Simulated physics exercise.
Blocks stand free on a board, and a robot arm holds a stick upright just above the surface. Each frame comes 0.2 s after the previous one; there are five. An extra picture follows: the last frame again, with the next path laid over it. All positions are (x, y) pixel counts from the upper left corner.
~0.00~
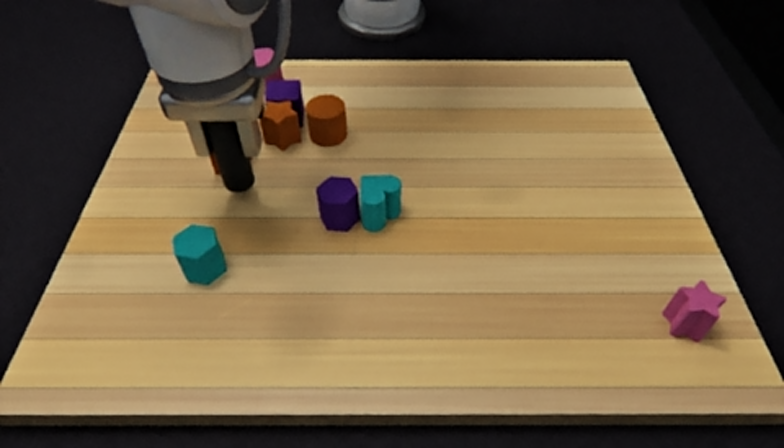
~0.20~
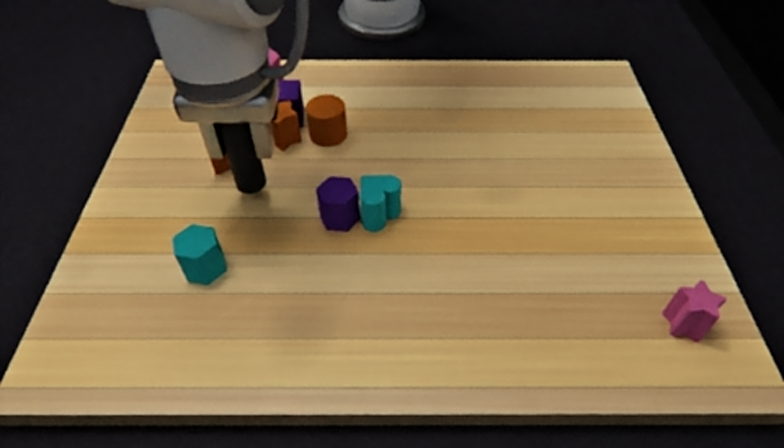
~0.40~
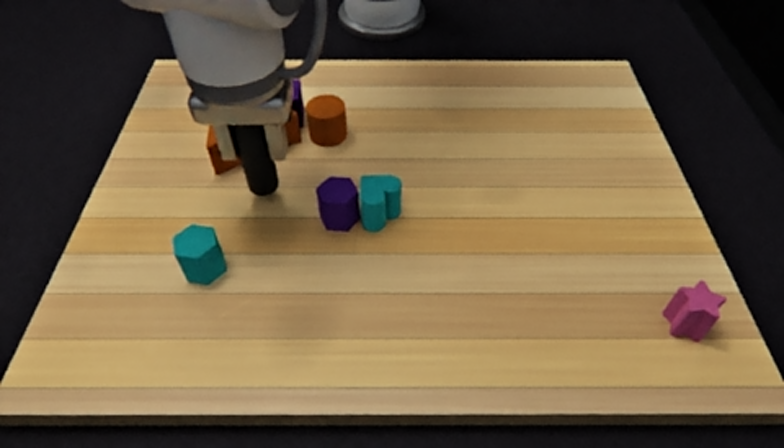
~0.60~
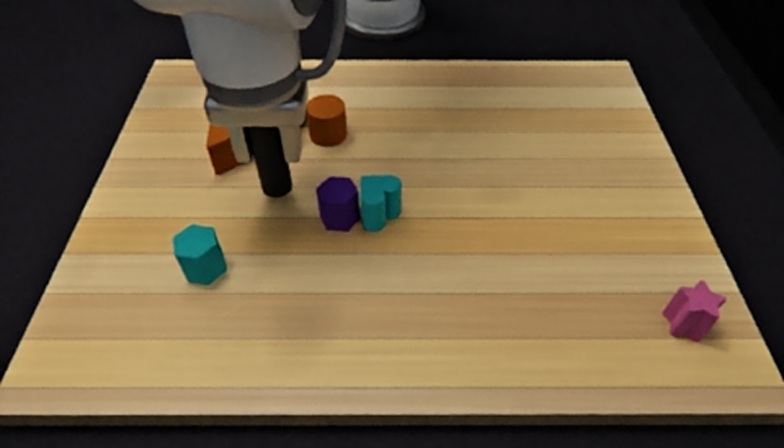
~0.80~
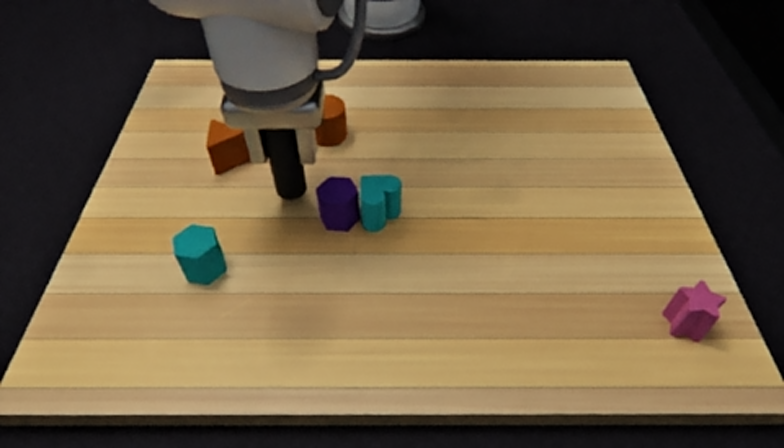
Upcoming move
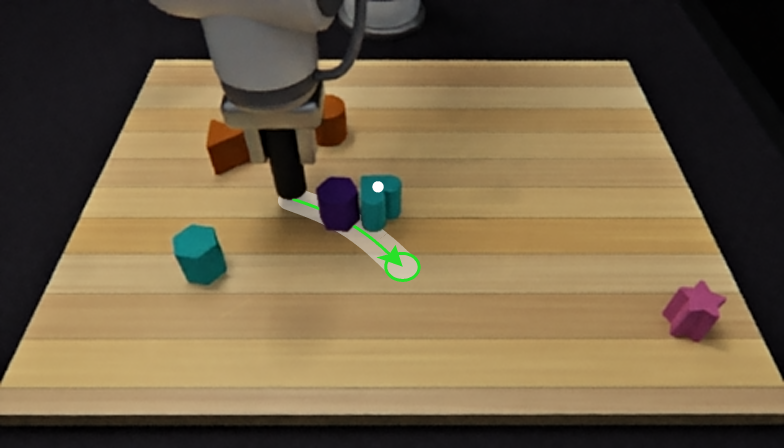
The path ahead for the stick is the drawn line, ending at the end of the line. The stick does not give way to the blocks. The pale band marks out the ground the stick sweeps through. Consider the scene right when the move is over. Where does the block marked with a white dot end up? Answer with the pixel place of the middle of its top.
My prediction: (417, 188).
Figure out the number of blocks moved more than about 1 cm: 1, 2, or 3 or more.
When the path ends, I think you'll find two blocks out of place by more than 1 cm.
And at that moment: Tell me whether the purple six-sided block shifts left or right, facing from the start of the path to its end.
Off to the left side.
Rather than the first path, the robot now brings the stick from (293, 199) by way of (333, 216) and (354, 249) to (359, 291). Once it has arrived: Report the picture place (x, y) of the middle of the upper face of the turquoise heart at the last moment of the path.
The centre of its top face lies at (406, 189).
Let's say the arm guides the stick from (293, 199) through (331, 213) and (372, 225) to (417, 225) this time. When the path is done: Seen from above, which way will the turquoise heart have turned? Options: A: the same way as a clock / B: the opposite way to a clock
I'll go with B - the opposite way to a clock.
Drawn move, from (293, 199) via (333, 215) and (370, 237), ending at (402, 267); the dot is on the turquoise heart.
On the path given first. One third of the way, stick (332, 205); purple six-sided block (361, 199); turquoise heart (395, 189), turned 25° anticlockwise.
Two thirds of the way, stick (371, 228); purple six-sided block (406, 216), turned 35° anticlockwise; turquoise heart (417, 188), turned 55° anticlockwise.
At the end, stick (403, 257); orange star-shaped block still; purple six-sided block (441, 230), turned 75° anticlockwise; turquoise heart (417, 188), turned 55° anticlockwise.
